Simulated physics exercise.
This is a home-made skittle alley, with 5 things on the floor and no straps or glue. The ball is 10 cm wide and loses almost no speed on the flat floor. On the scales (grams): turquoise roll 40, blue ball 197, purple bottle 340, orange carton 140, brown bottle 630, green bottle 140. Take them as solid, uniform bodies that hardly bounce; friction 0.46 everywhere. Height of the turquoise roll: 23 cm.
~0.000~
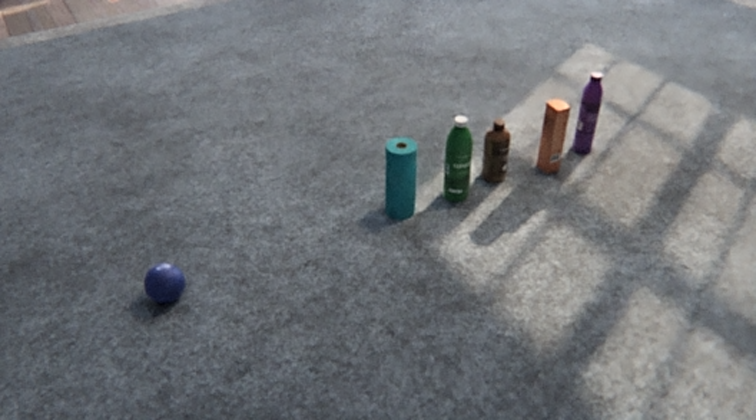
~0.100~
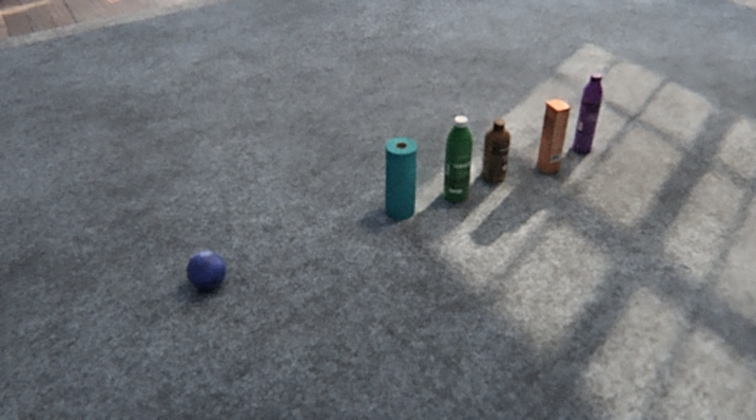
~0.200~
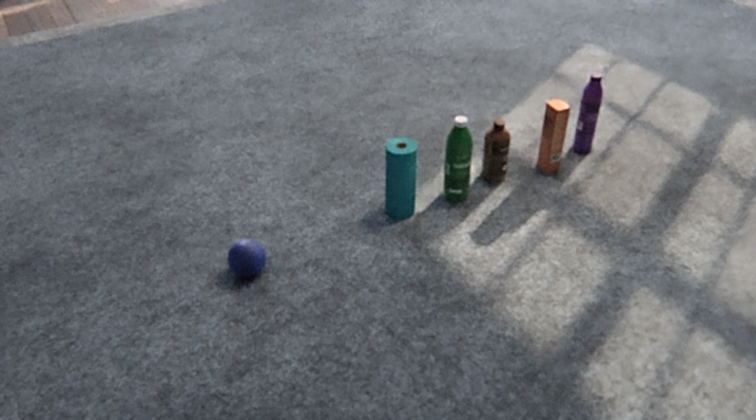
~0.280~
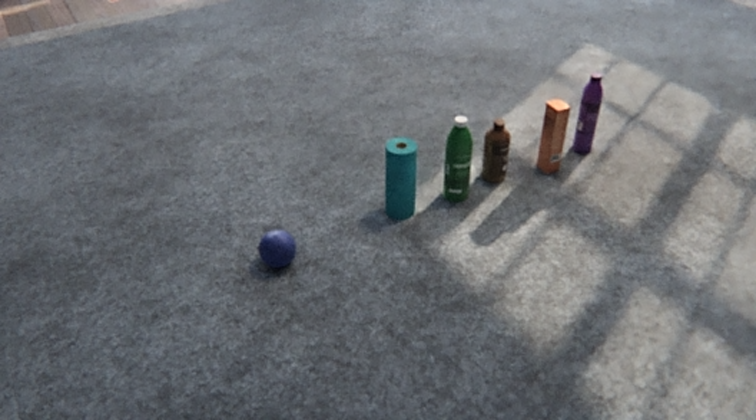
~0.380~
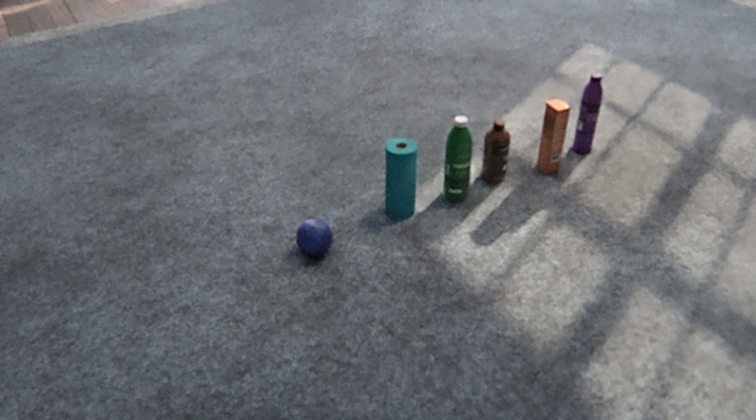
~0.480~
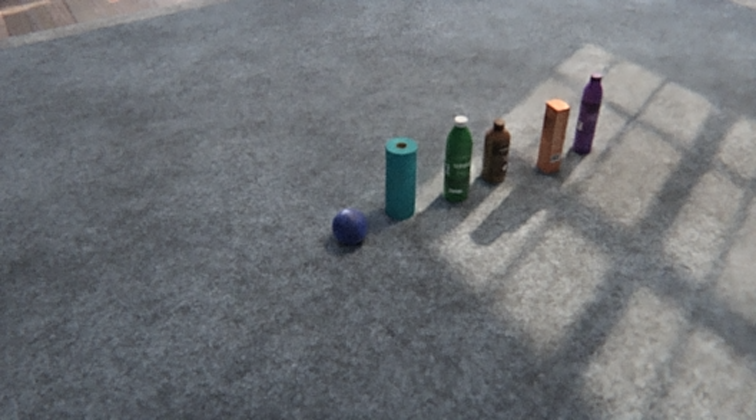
Blue ball rolling rightward across a grey floor towards a turquoise roll, with bottles and an orange carton standing in a row.
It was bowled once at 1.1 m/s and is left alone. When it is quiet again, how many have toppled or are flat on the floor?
In all, one.
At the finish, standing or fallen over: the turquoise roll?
The turquoise roll tips over.
After 0.78 s, ball 80 cm along; blue ball near (442, 203); turquoise roll 19° off upright near (413, 163).
After 1.28 s, ball 121 cm along; blue ball near (574, 184); turquoise roll on its side near (424, 163).
After 1.98 s, ball 178 cm along; blue ball near (741, 162); turquoise roll on its side near (426, 163).
In the end (2.4 s), toppled on the floor, turquoise roll; the other 4 under 8 cm from the start. At the end, from the last picture's camera, turquoise roll near (427, 163), purple bottle near (589, 113).
